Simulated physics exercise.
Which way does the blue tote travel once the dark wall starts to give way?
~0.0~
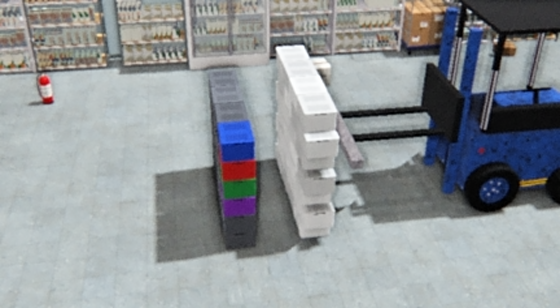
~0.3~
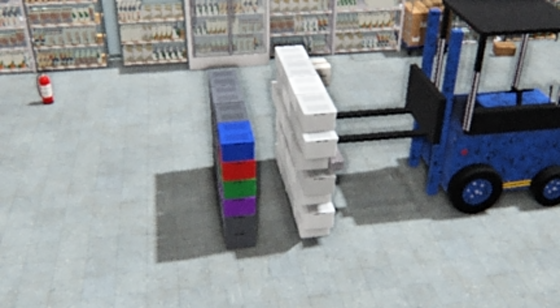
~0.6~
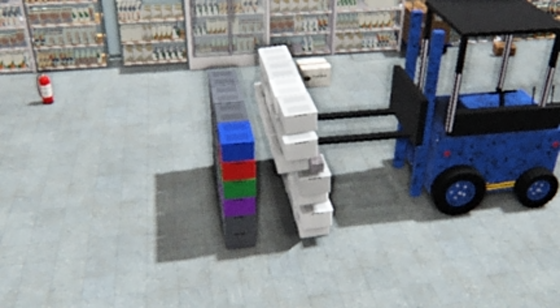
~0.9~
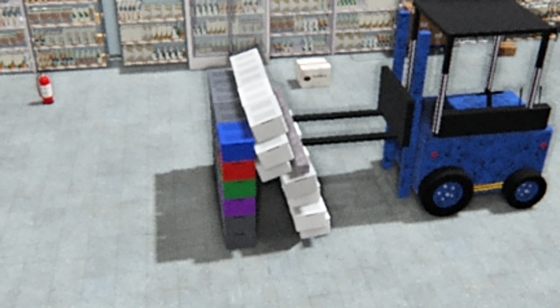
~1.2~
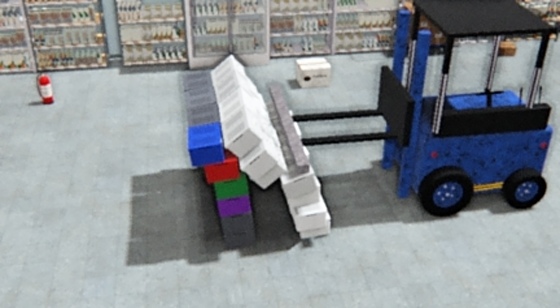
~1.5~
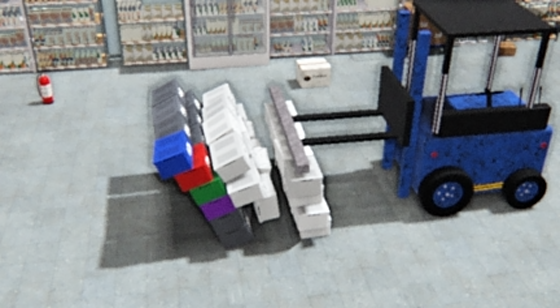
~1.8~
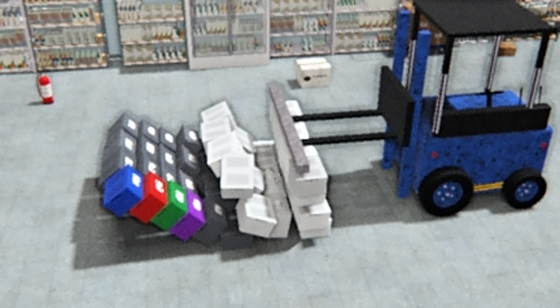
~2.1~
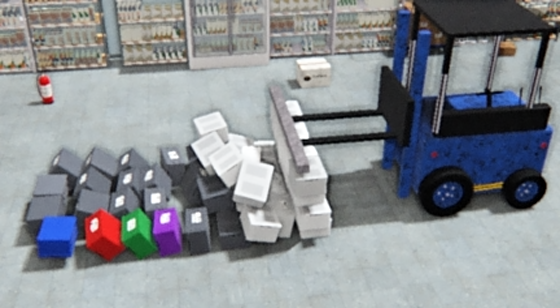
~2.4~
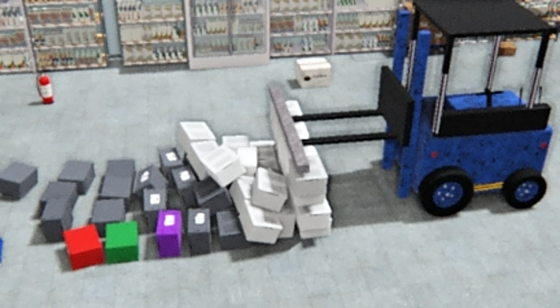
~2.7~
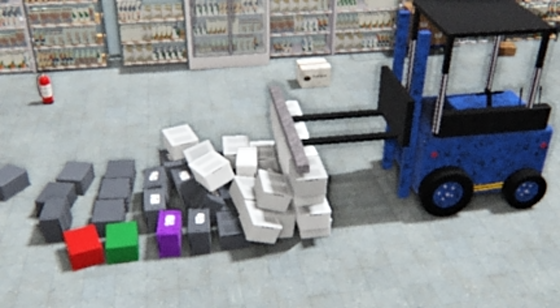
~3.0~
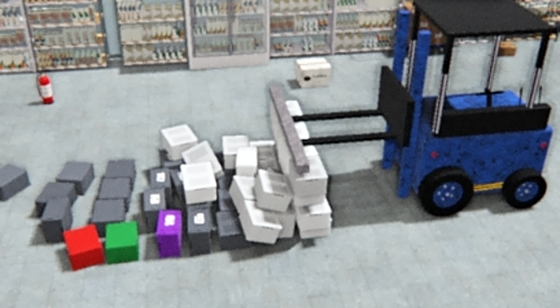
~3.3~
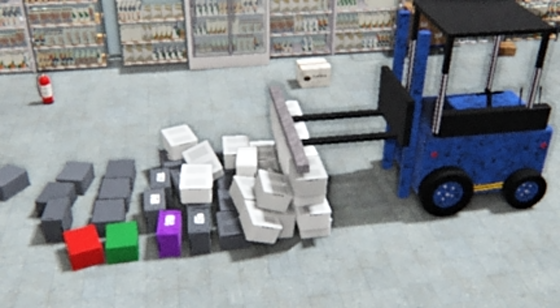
The blue tote moves to the left, tumbling down to the floor and on toward the left edge of the view.
We see a blue forklift drive left and push a beam into a wall of white totes, which topples against a dark wall with coloured totes; both collapse leftward into a scattered heap, the blue tote tumbling out of view, while the forklift stands still.
